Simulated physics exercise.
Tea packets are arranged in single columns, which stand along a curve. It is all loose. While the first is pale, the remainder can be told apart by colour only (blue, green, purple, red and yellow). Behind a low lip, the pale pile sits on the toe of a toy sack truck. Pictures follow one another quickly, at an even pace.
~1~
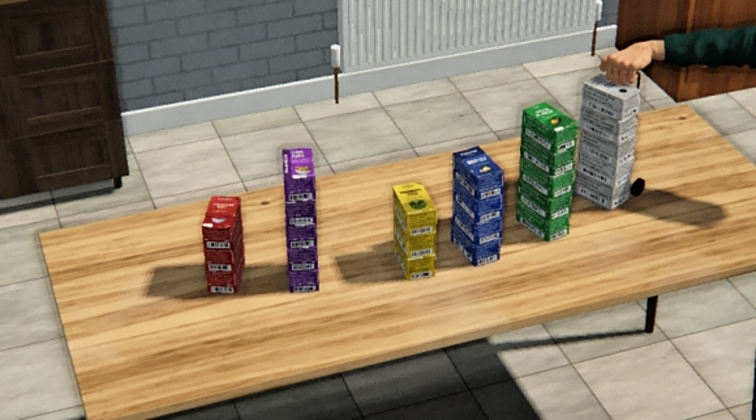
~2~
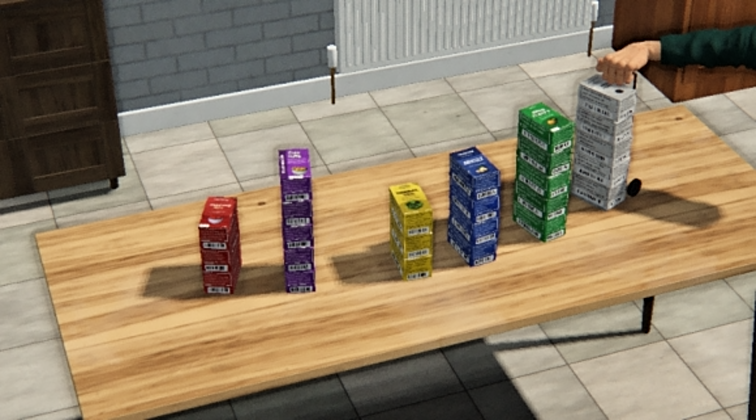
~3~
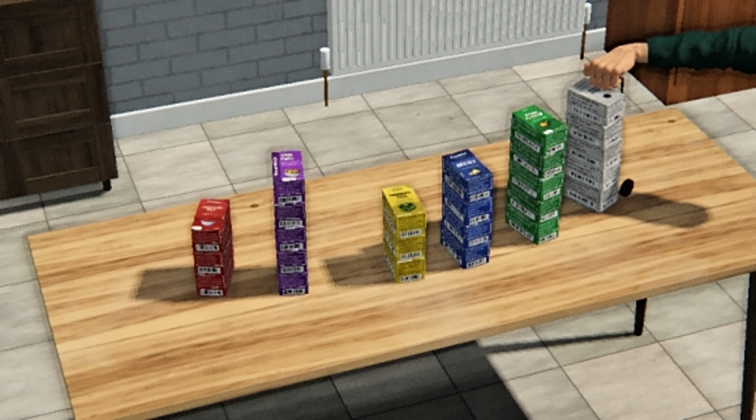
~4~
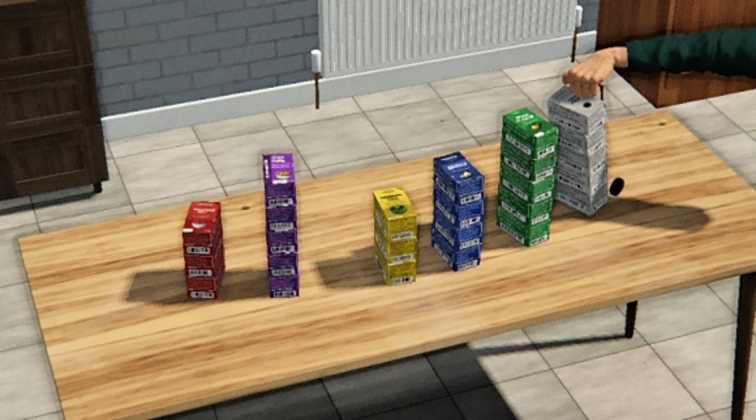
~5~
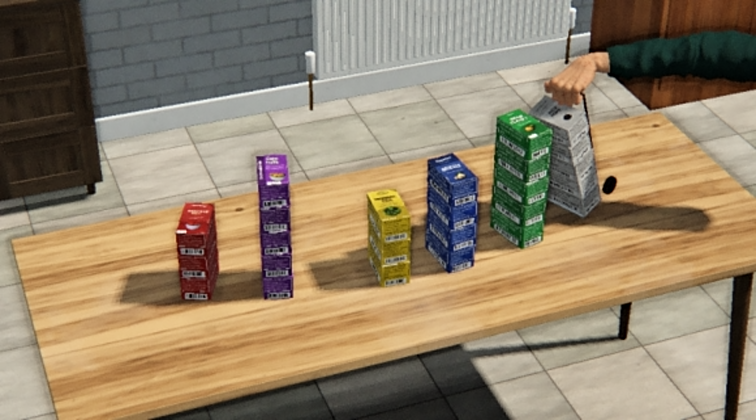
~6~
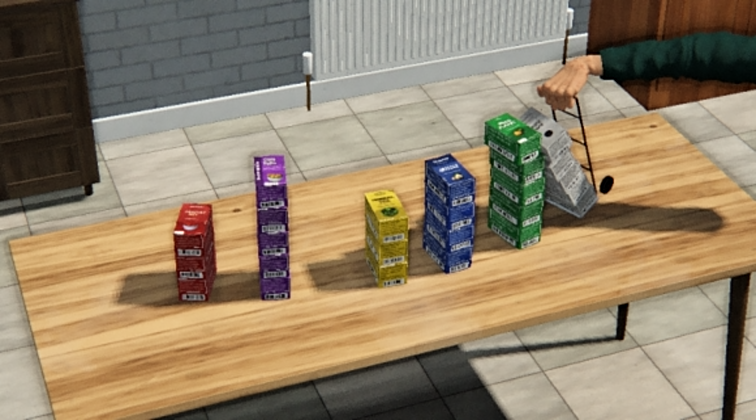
A grey stack of packets on a small wheeled frame, held from above by a hand, stands at the right of a wooden table in a tiled room, seen from above. Leftward from it are single green, blue, yellow, purple and red columns. As the camera pans slightly right, the hand tilts the frame left, the grey stack leans increasingly against the green column, and the green top finally shifts slightly left.
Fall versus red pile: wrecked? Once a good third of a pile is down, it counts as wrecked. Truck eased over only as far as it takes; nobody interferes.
No.
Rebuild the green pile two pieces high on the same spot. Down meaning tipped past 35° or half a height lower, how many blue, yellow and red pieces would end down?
You'd end up with blue at 0, yellow at 0 and red at 0.
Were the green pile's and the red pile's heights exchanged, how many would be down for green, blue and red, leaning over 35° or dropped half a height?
The tally reads green 3, then blue 4, then red 0.
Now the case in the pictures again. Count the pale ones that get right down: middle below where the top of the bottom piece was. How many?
Of the pale pieces, the number is 4.
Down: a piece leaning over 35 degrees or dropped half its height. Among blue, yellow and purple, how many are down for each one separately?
Once everything settles, the down count is blue 4, yellow 3 and purple 0.
Shortly afterwards, 5 of the pale pile down; none of the 3 red packets down (3 of 20 in all colours); top red packet unmoved; top green packet tilted clearly, half its height lower.
Next, 5 of the pale pile down; none of the 3 red packets down (12 of 20 in all colours); top red packet unmoved; top yellow packet on its side.
In the end, 5 of the pale pile down; none of the 3 red packets down (12 of 20 in all colours); top red packet unmoved; top green packet on its side. From the last view, middles, top red packet near (194, 229).
